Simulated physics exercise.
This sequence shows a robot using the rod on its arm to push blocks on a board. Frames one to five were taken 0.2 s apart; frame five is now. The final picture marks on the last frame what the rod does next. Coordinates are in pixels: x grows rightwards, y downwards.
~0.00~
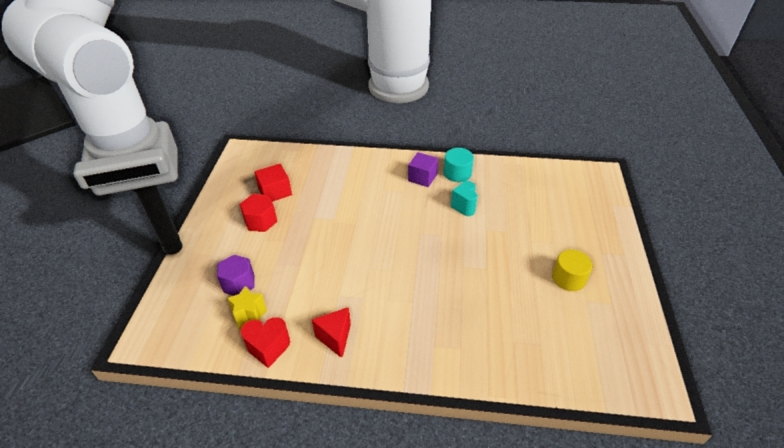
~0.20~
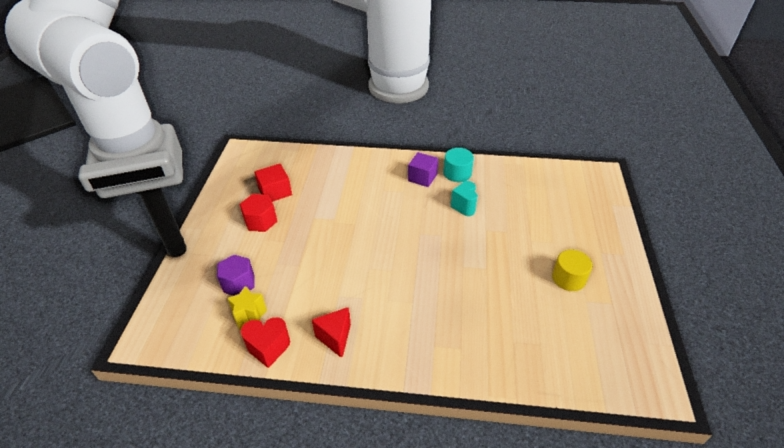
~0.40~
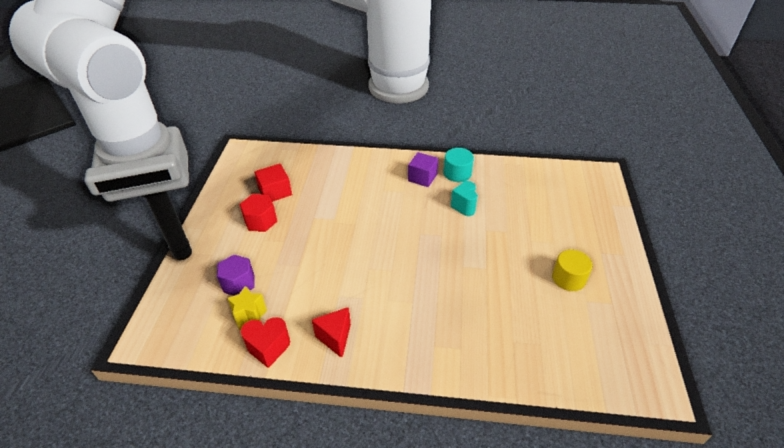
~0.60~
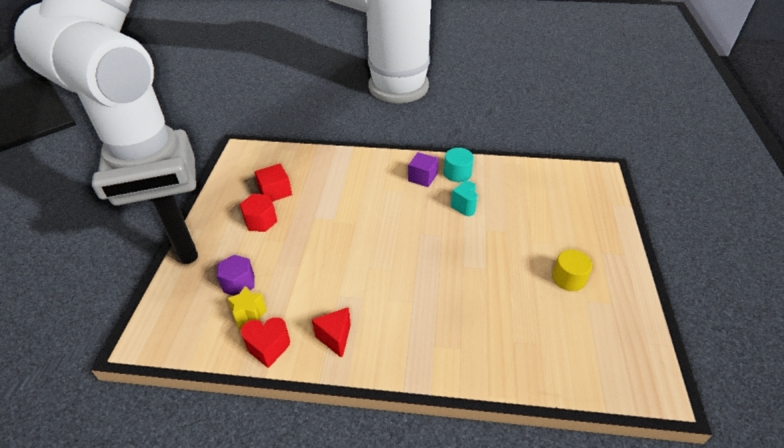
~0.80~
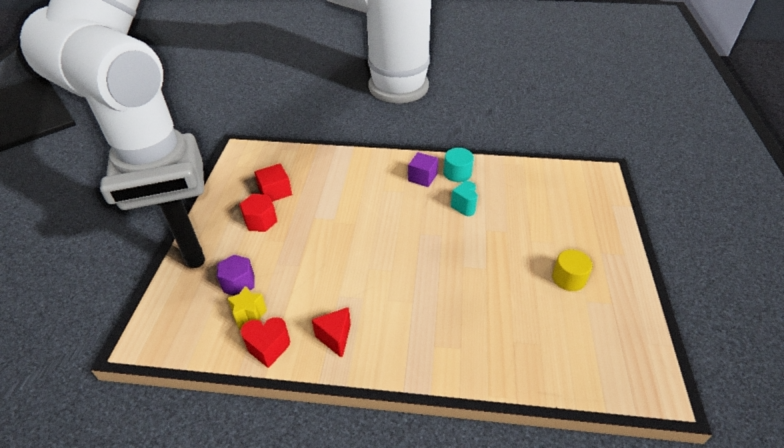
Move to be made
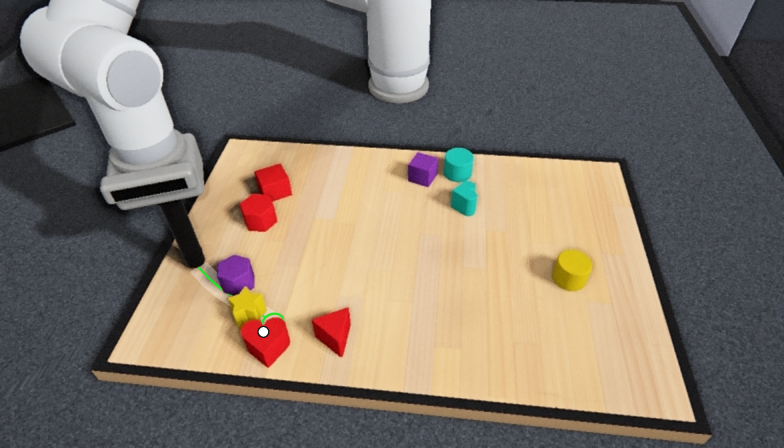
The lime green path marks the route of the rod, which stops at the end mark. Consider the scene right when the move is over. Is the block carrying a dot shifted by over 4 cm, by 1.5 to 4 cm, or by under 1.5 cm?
Verdict: From 1.5 to 4 cm.
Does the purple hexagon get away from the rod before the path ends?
Yes, that is how it ends up.
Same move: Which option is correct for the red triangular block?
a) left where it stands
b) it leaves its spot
My pick is a.
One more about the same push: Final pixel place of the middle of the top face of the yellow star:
Pixel (269, 325).
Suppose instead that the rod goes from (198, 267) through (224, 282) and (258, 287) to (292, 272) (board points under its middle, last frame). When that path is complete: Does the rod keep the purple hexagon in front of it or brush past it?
Lost on the way.
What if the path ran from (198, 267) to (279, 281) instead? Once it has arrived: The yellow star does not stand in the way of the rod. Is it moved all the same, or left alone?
In the end it has been moved.
The drawn path runs from (198, 267) via (231, 295), ending at (273, 322); the dot is on the red heart block.
On the path given first. One third of the way, rod at (217, 282); purple hexagon at (239, 268).
Two thirds of the way, rod at (243, 299); purple hexagon at (256, 269), turned 40° anticlockwise; yellow star at (247, 303), turned 10° clockwise.
At the end, rod at (272, 318); purple hexagon at (256, 268), turned 40° anticlockwise; yellow star at (269, 325), turned 35° clockwise; red heart block at (269, 350); red triangular block not moved.
